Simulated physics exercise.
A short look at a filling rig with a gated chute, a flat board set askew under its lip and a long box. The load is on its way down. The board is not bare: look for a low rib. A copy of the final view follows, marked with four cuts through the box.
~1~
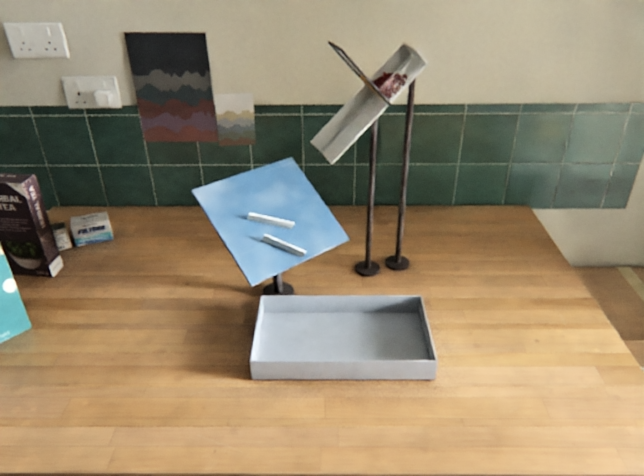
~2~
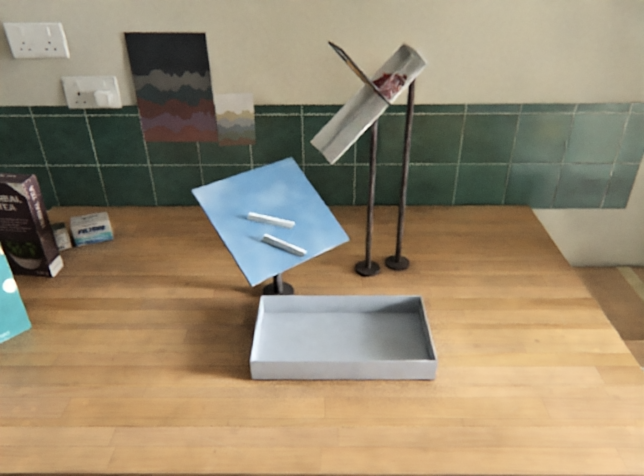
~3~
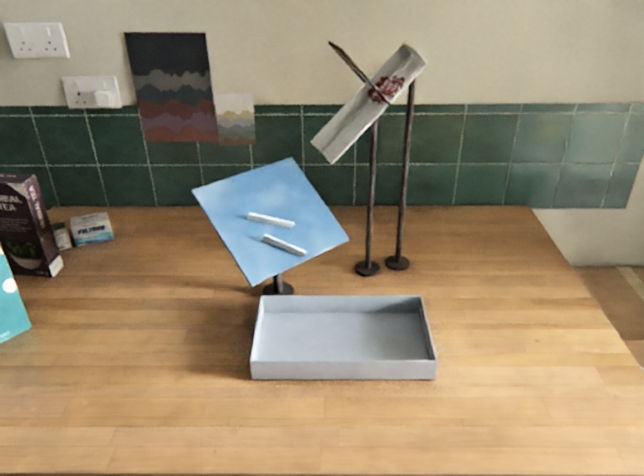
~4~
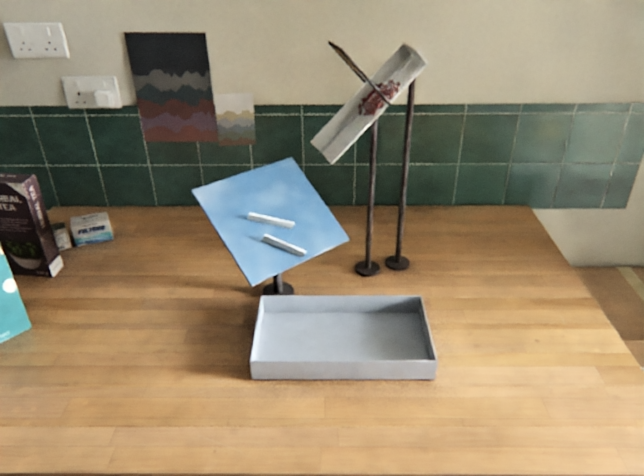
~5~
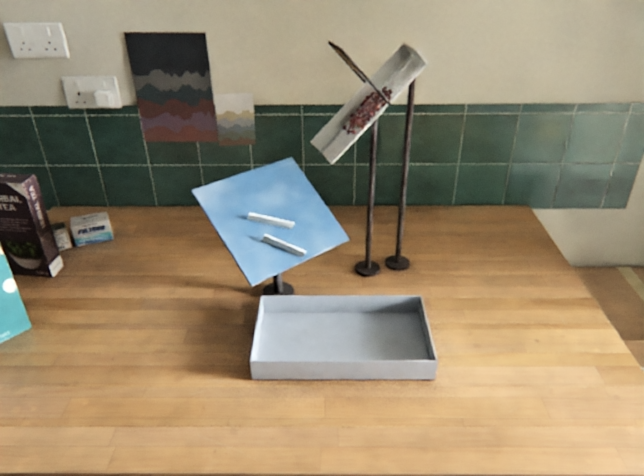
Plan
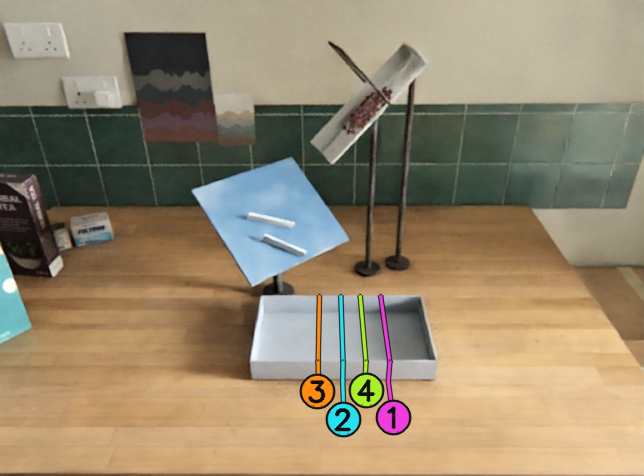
Dark red beans sliding down a sloping pale chute above a tilted blue board with two white ribs and an empty grey box.
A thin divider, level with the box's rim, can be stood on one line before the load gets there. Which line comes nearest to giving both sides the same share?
Use line 2.
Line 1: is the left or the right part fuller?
More lands on the left.
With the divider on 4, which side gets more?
Left.
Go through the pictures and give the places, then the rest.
Load behind the gate at (386, 86), kidney beans; lip of the chute at (327, 159), sloping fairly steeply, in the first picture.
Middle of the board at (274, 215), tilted fairly steeply; middle of its low edge at (304, 261); of its high edge at (245, 172), in the second picture.
Front corners of the box at (251, 361) and (437, 361), empty; front of the load at (373, 99), in the third picture.
Middle of the load at (376, 100); its front at (360, 112), about a third of the way to the lip; rib from (265, 235) to (306, 252); rib from (250, 213) to (294, 223), in the fourth picture.
Middle of the load at (369, 105); its front at (348, 132), about two thirds of the way to the lip, in the fifth picture.
On the marked copy, line 1 crosses the front rim at (389, 361); line 2 crosses the front rim at (343, 361); line 3 crosses the front rim at (318, 361); line 4 crosses the front rim at (365, 361).
Choosing 1, of what is caught, all on the left of the divider, none on the right.
Choosing 2, of what is caught, about half on the left of the divider, about half on the right.
Choosing 3, of what is caught, a stray few on the left of the divider, nearly all on the right.
Choosing 4, of what is caught, nearly all on the left of the divider, a small part on the right.
